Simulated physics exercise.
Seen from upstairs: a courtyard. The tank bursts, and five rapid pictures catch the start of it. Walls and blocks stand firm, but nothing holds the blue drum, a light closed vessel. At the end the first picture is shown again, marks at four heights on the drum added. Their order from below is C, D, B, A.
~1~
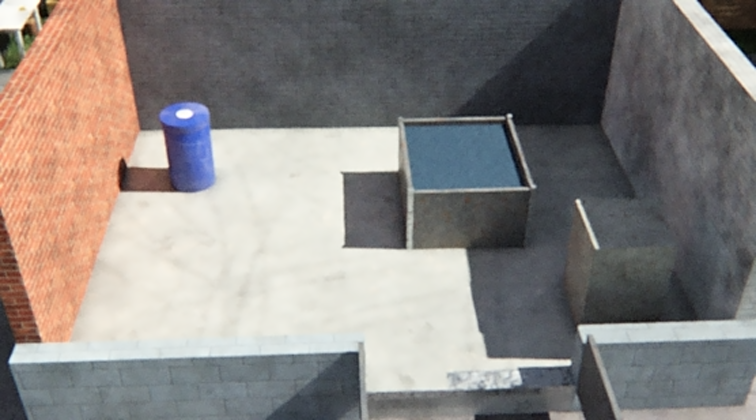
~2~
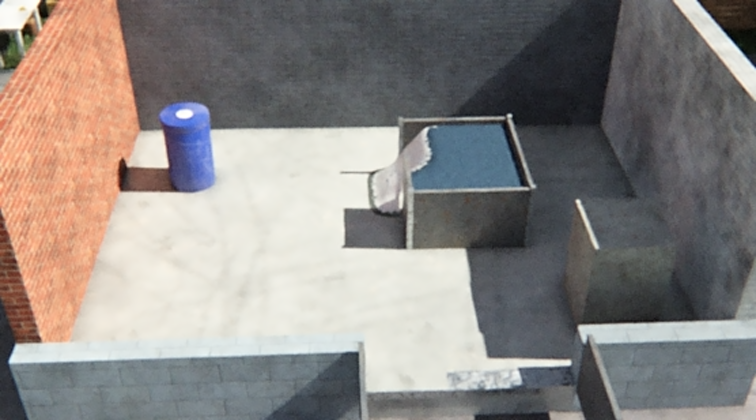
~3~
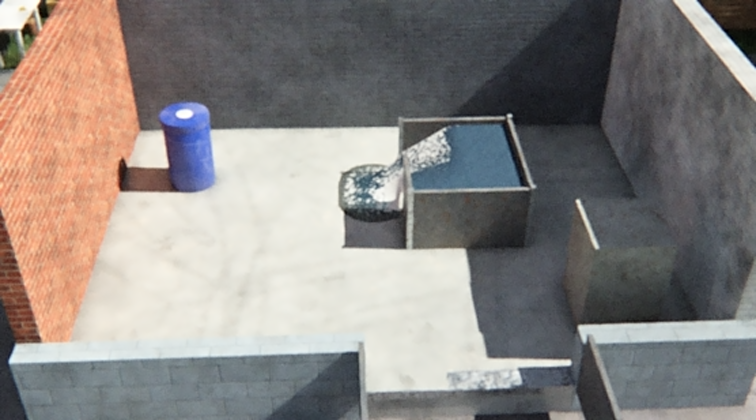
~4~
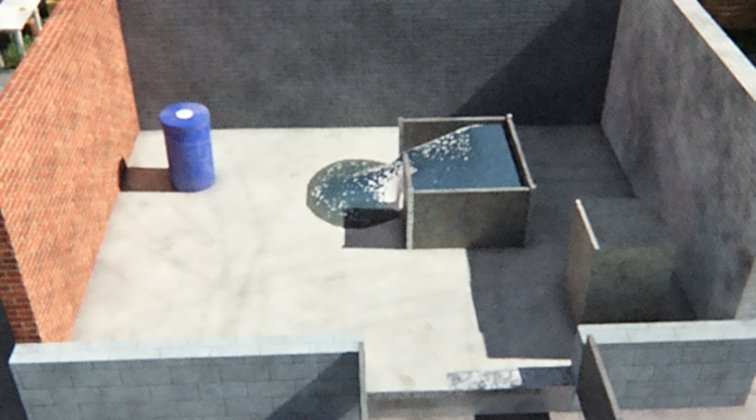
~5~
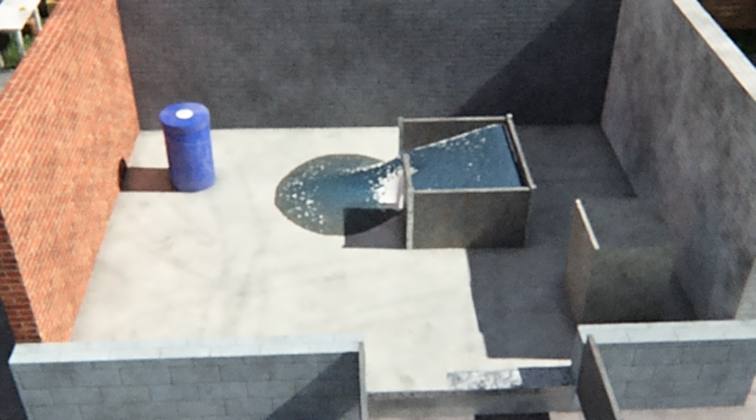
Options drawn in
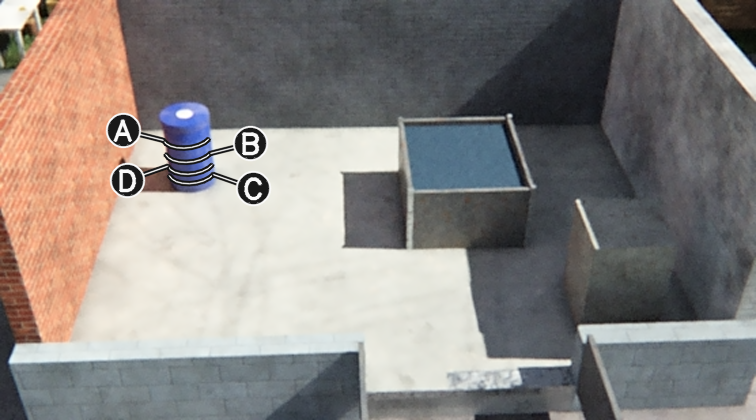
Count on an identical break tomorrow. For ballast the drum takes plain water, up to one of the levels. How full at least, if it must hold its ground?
Take D.
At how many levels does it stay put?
Three of the four.
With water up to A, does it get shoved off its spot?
No, not at all.
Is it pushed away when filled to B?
No.
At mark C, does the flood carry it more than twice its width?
No, less.
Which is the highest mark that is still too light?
C it is.
In white, A at (184, 148); B at (186, 162); C at (189, 183); D at (187, 174); from the bottom up C, D, B, A.
Choosing A, it does not move.
Choosing B, it does not move.
Choosing C, it is pushed about its own width away.
Choosing D, it does not move.
